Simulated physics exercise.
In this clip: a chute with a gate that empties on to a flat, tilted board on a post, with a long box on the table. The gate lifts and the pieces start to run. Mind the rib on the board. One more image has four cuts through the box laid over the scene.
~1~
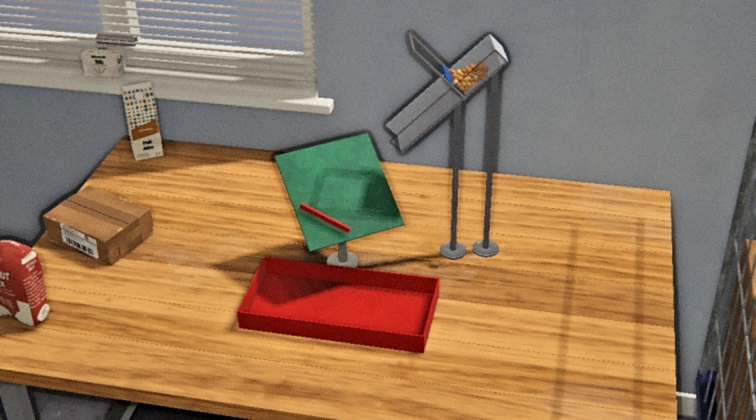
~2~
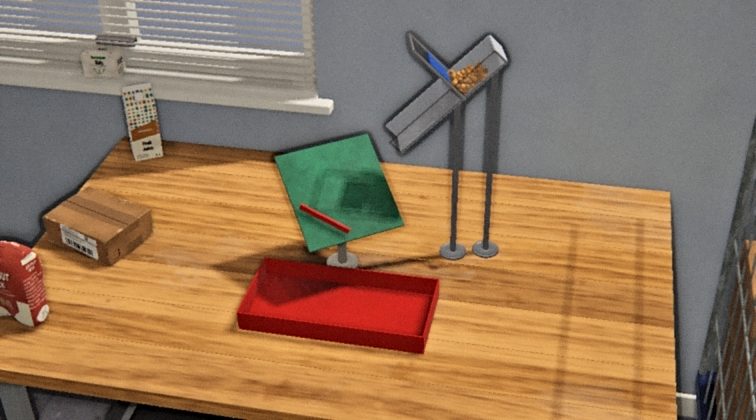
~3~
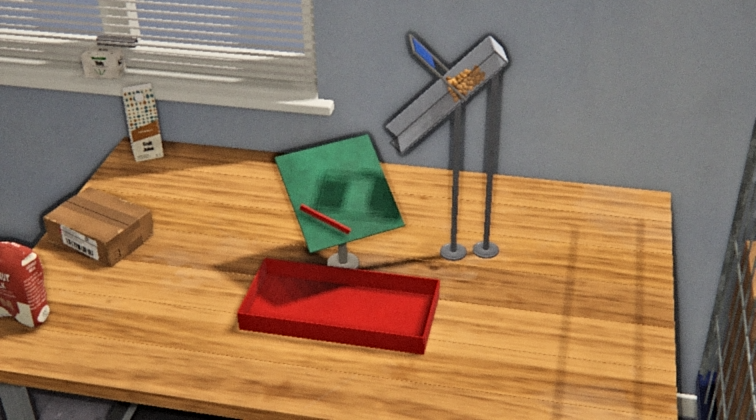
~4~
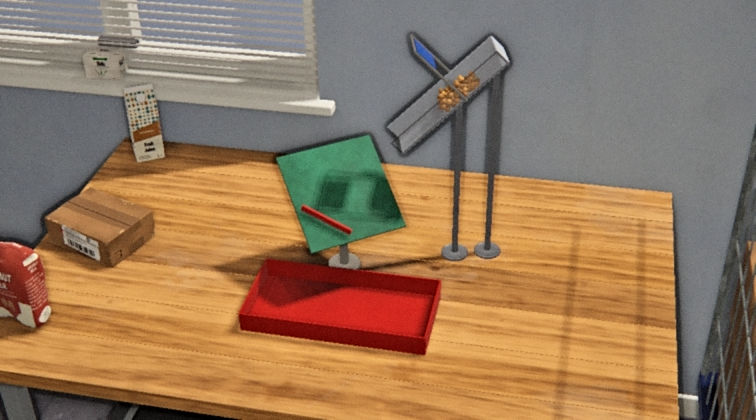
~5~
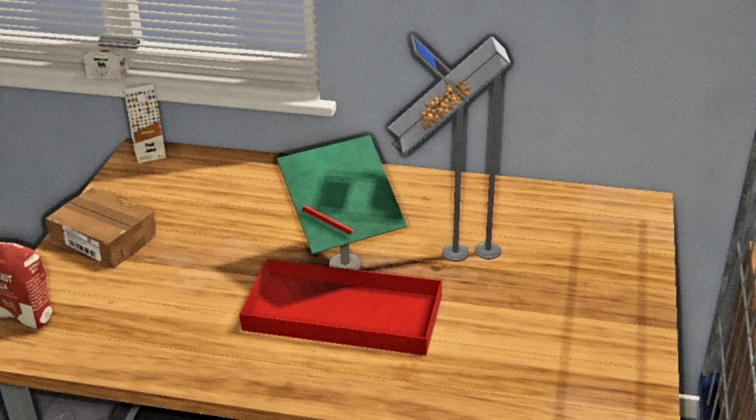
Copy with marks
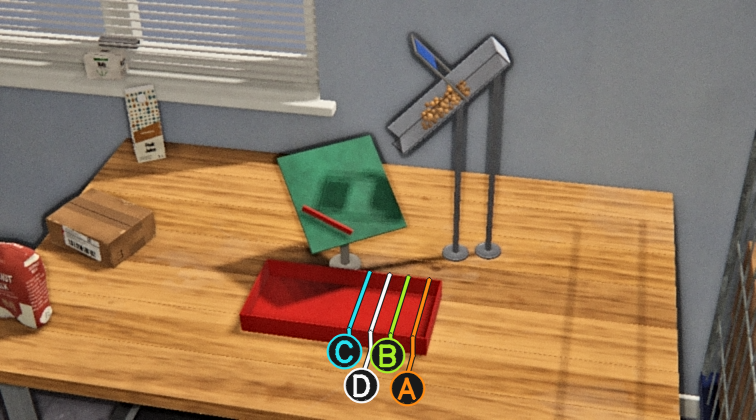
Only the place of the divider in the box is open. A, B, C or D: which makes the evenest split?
D works best here.
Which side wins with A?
More lands on the left.
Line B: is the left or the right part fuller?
More lands on the left.
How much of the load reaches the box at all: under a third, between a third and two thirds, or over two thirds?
About that: Over two thirds.
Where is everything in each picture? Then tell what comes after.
The first picture shows load behind the gate at (466, 76), round wooden beads; lip of the chute at (400, 144), sloping fairly steeply.
The second picture shows middle of the board at (340, 191), tilted fairly steeply; middle of its low edge at (358, 238); of its high edge at (322, 145).
The third picture shows front corners of the box at (238, 313) and (424, 338), empty; front of the load at (456, 100).
The fourth picture shows middle of the load at (454, 90); its front at (441, 107), about a third of the way to the lip; rib from (303, 205) to (352, 231).
The fifth picture shows middle of the load at (446, 105); its front at (424, 124), about two thirds of the way to the lip.
On the marked copy, line A crosses the front rim at (413, 337); line B crosses the front rim at (390, 334); line C crosses the front rim at (349, 328); line D crosses the front rim at (370, 331).
Choosing A, of what is caught, nearly all on the left of the divider, a small part on the right.
Choosing B, of what is caught, nearly all on the left of the divider, a small part on the right.
Choosing C, of what is caught, a small part on the left of the divider, most on the right.
Choosing D, of what is caught, about half on the left of the divider, about half on the right.
